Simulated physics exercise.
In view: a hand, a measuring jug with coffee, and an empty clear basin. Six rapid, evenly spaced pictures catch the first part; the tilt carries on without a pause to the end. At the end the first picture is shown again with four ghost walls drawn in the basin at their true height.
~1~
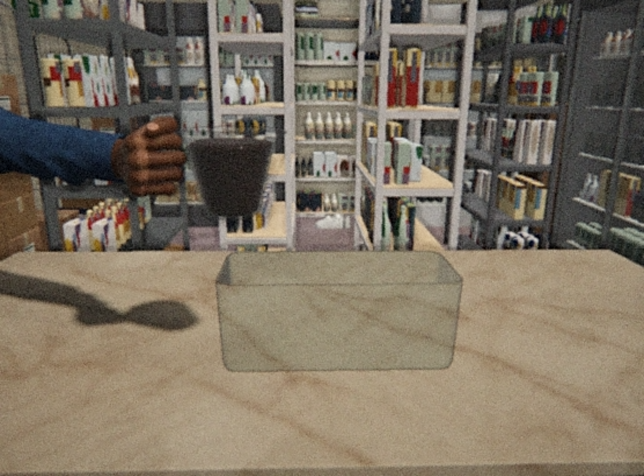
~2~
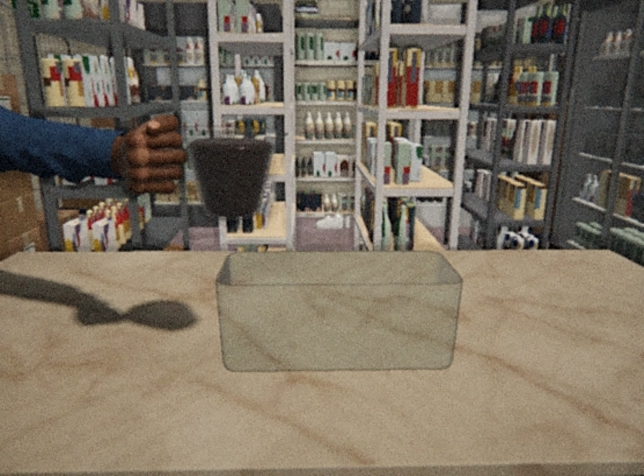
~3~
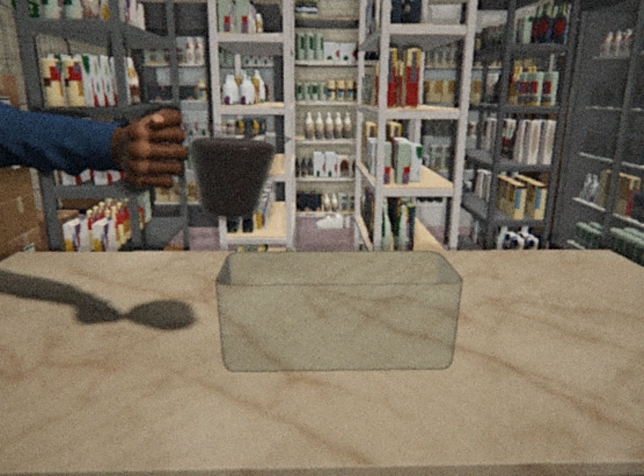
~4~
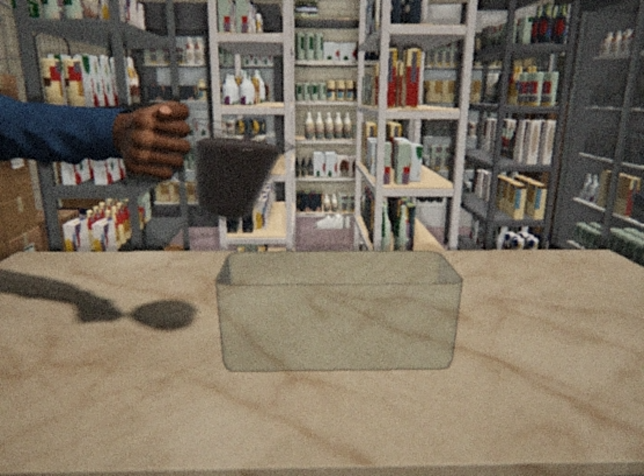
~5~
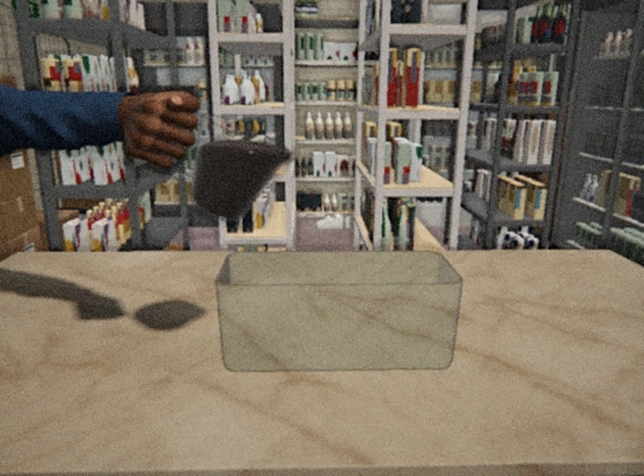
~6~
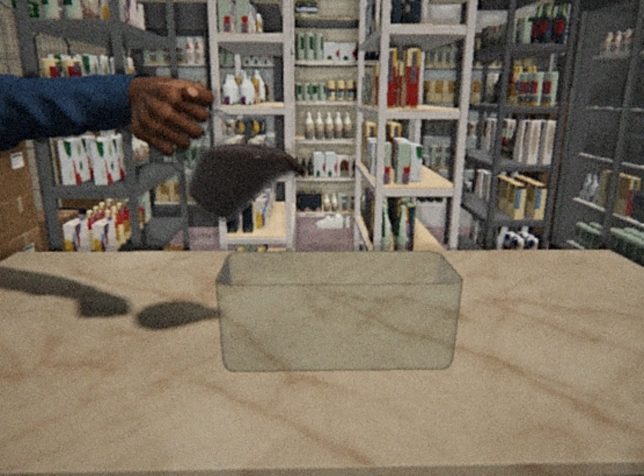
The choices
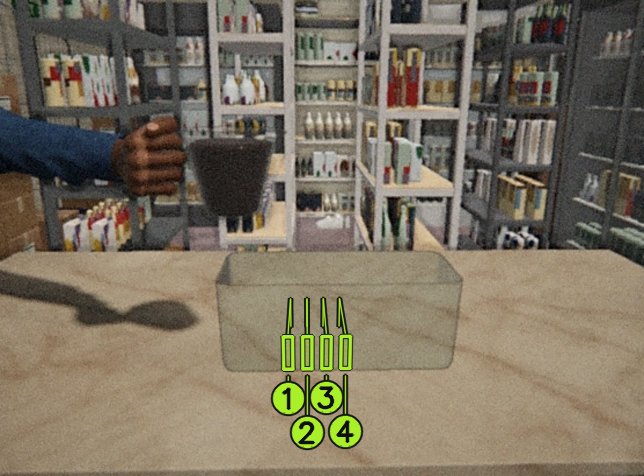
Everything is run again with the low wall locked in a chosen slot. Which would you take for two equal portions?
Go for 3.
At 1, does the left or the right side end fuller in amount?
The right one.
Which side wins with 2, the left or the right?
More ends on the right.
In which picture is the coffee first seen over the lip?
Picture 6.
In lime, 1 at (288, 376); 2 at (307, 376); 3 at (326, 375); 4 at (345, 375).
With 1, about 4 % ends left of the wall and 95 % right of it.
With 2, about 13 % ends left of the wall and 86 % right of it.
With 3, about 49 % ends left of the wall and 50 % right of it.
With 4, about 77 % ends left of the wall and 21 % right of it; 3 % is lost outside.
